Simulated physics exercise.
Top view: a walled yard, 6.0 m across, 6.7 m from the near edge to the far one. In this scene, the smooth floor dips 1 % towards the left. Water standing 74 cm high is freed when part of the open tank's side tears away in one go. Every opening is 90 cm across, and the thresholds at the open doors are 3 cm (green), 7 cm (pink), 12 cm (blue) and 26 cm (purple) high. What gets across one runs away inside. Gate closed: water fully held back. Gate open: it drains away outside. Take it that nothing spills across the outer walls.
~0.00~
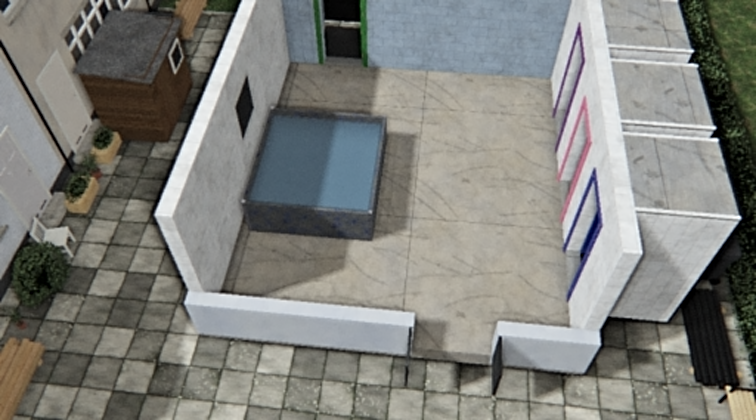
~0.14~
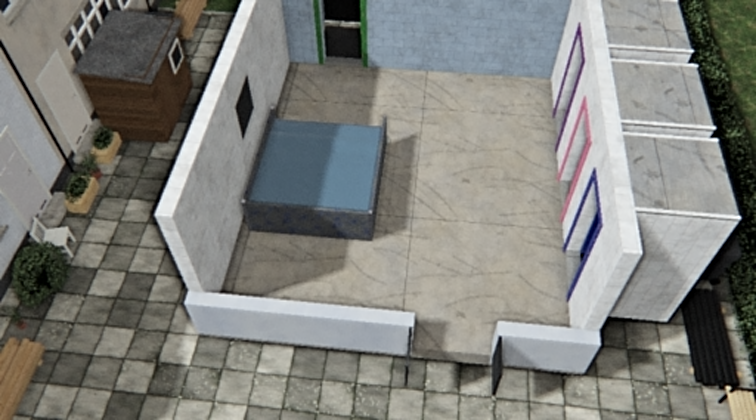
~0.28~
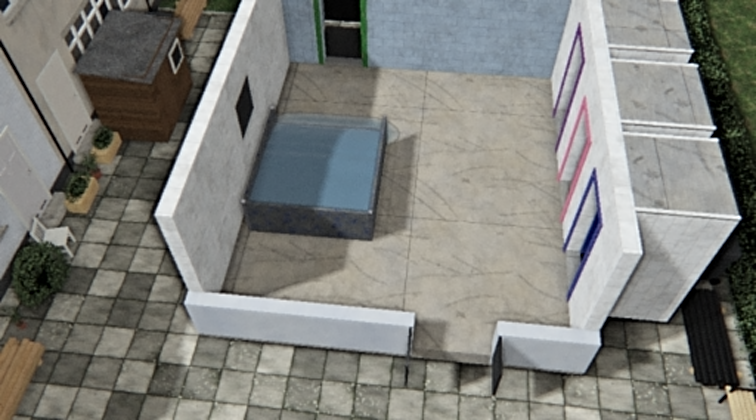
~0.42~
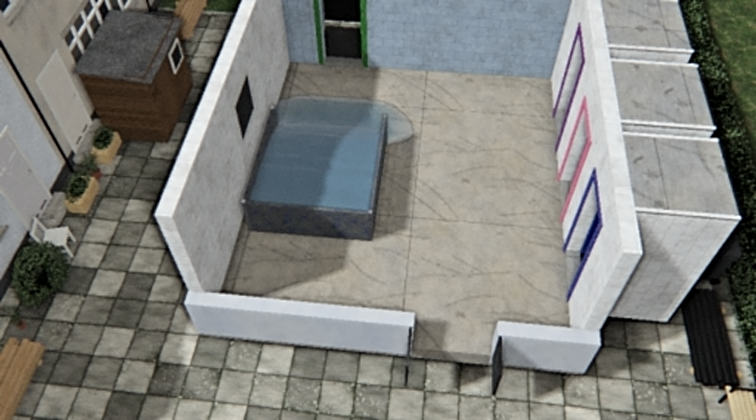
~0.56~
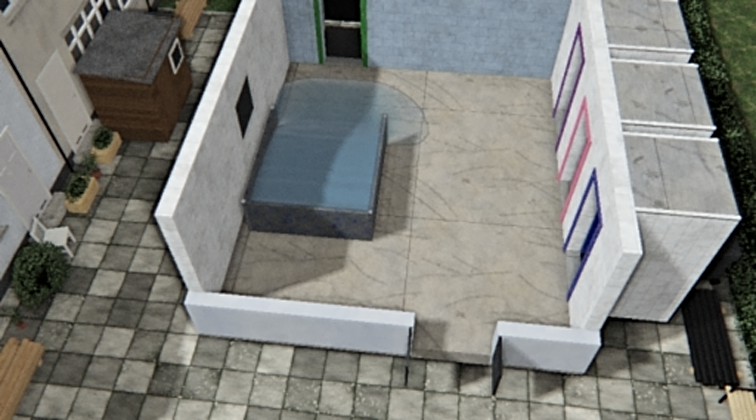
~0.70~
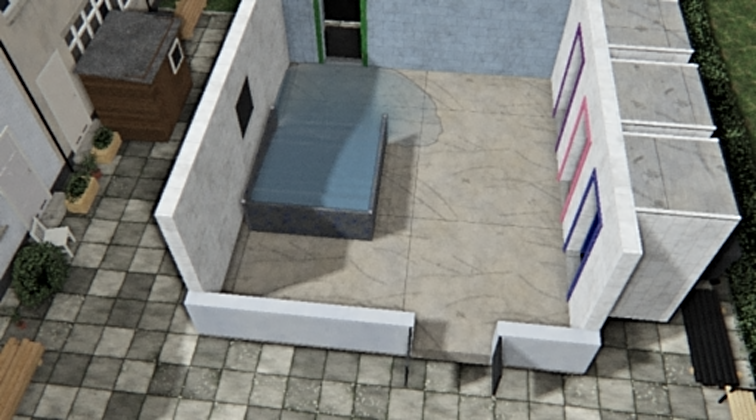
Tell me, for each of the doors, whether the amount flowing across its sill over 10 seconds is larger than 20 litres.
For 10 seconds: The green door, larger; the pink door, not larger; the blue door, not larger; the purple door, not larger.
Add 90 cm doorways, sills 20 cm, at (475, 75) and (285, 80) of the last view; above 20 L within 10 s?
Result in order - not enough, then more than that.
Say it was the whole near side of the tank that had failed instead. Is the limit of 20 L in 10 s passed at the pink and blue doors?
Against that limit: Pink over, blue past it.
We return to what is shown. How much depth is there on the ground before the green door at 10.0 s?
Around 7.0 cm deep.
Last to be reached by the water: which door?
That would be the blue door, last of all.
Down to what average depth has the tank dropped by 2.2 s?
26 cm.
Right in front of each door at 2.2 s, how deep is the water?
Depths: Green door 41 cm, pink door 0 cm, blue door 0 cm, purple door 0 cm.
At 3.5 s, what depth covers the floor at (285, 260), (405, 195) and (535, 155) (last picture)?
Reading - approx. 0 / 0 / 5 cm.
After 1.4 s water covers 25 % of the floor and is deepest (54 cm) near (289, 68); green door 29 cm at the sill, 168 L in, pink door not reached, blue door not reached, purple door not reached.
After 2.2 s water covers 30 % of the floor and is deepest (51 cm) near (297, 68); green door 41 cm at the sill, 470 L in, pink door not reached, blue door not reached, purple door not reached.
After 3.5 s water covers 40 % of the floor and is deepest (30 cm) near (550, 79); green door 26 cm at the sill, 830 L in, pink door not reached, blue door not reached, purple door 16 cm at the sill, 0 L in.
After 6.0 s water covers 75 % of the floor and is deepest (18 cm) near (536, 346); green door 12 cm at the sill, 1052 L in, pink door 9 cm at the sill, 2 L in, blue door 5 cm at the sill, 0 L in, purple door 14 cm at the sill, 0 L in.
After 10.0 s water covers 100 % of the floor and is deepest (12 cm) near (238, 238); green door 7 cm at the sill, 1133 L in, pink door 4 cm at the sill, 5 L in, blue door 5 cm at the sill, 0 L in, purple door 6 cm at the sill, 0 L in.
